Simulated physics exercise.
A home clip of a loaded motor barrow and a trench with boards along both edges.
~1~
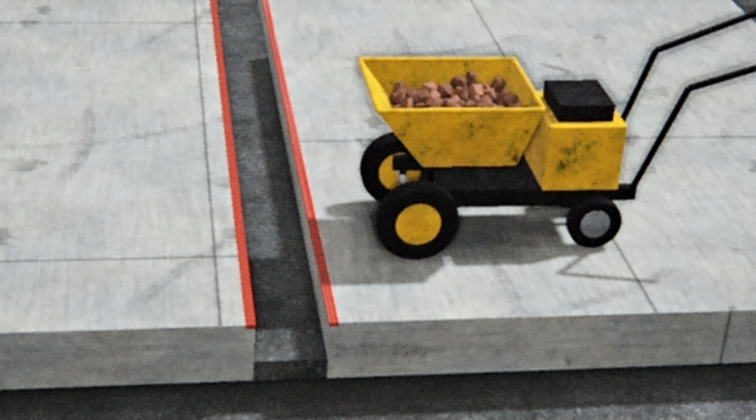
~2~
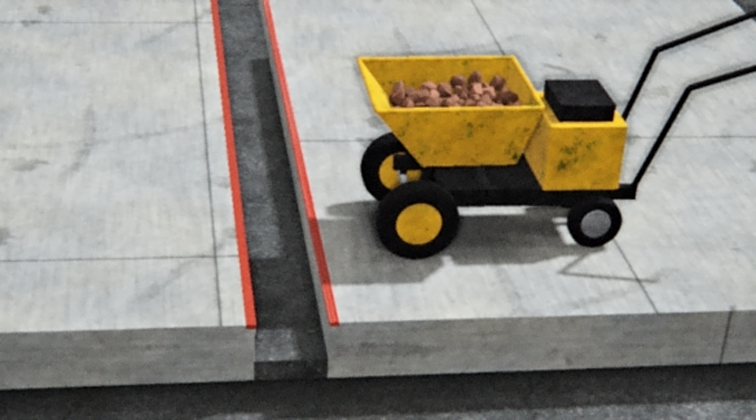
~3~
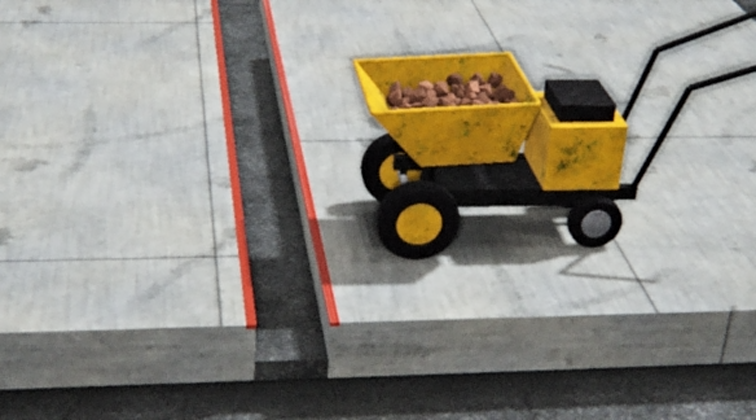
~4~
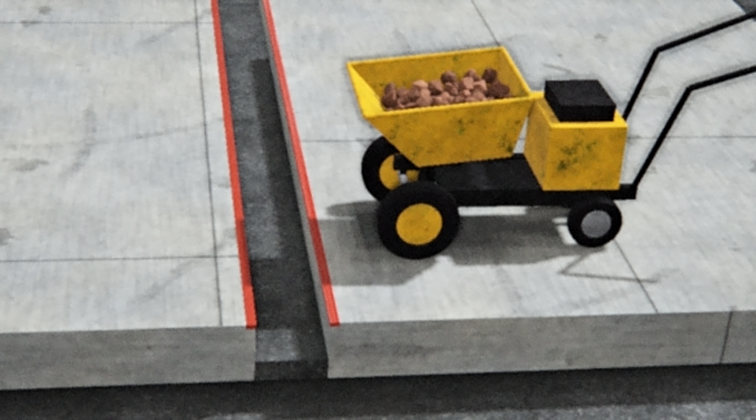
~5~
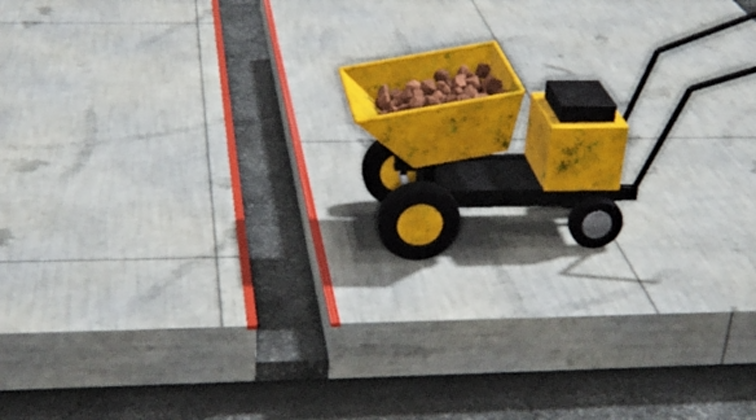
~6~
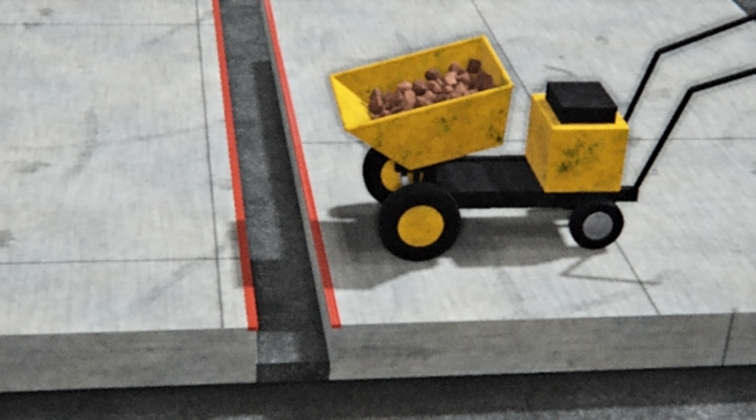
In the video, a yellow motor barrow loaded with brown rubble stands on pale slabs to the right of a red-edged trench, and its skip gradually tilts forward to the left while the wheels stay in place.
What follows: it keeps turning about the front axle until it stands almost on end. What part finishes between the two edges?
Between the edges lies the larger part of the load.
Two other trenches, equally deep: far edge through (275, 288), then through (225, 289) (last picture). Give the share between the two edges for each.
First some 10, then 100 per cent.
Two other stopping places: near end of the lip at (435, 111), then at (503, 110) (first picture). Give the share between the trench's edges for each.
In turn 90 and 20 in a hundred.
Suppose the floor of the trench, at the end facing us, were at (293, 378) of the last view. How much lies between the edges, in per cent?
Close to 70 per cent.
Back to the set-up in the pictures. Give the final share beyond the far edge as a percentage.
It comes to 25 per cent or so.
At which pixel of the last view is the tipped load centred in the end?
Near (264, 252).
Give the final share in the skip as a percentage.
About 0 per cent.
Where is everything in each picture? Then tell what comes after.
Lip of the skip at (378, 111), level; top of the load at (455, 102), lumps of rubble; first edge of the trench at (326, 284); far edge at (246, 286), the trench over half as wide as the skip, and about half as deep as wide, in the first frame.
Lip of the skip at (377, 112), level; top of the load at (474, 101), in the second frame.
Lip of the skip at (372, 114), tipped barely; top of the load at (462, 109), in the third frame.
Lip of the skip at (365, 117), tipped a little; top of the load at (464, 96), in the fourth frame.
Lip of the skip at (357, 122), tipped a little; top of the load at (469, 96), in the fifth frame.
Lip of the skip at (347, 130), tipped clearly; top of the load at (460, 94); first edge of the trench at (328, 286); far edge at (248, 288), in the sixth frame.
Soon after the last picture, skip tipped steeply; all in the skip.
A little later, skip tipped right over; most in the skip; a small part in or heaped over the trench; a stray few beyond it.
Later still, skip tipped right over; a small part in the skip; about two thirds in or heaped over the trench; about a quarter beyond it.
By the end, skip tipped right over; most in or heaped over the trench; about a quarter beyond it.
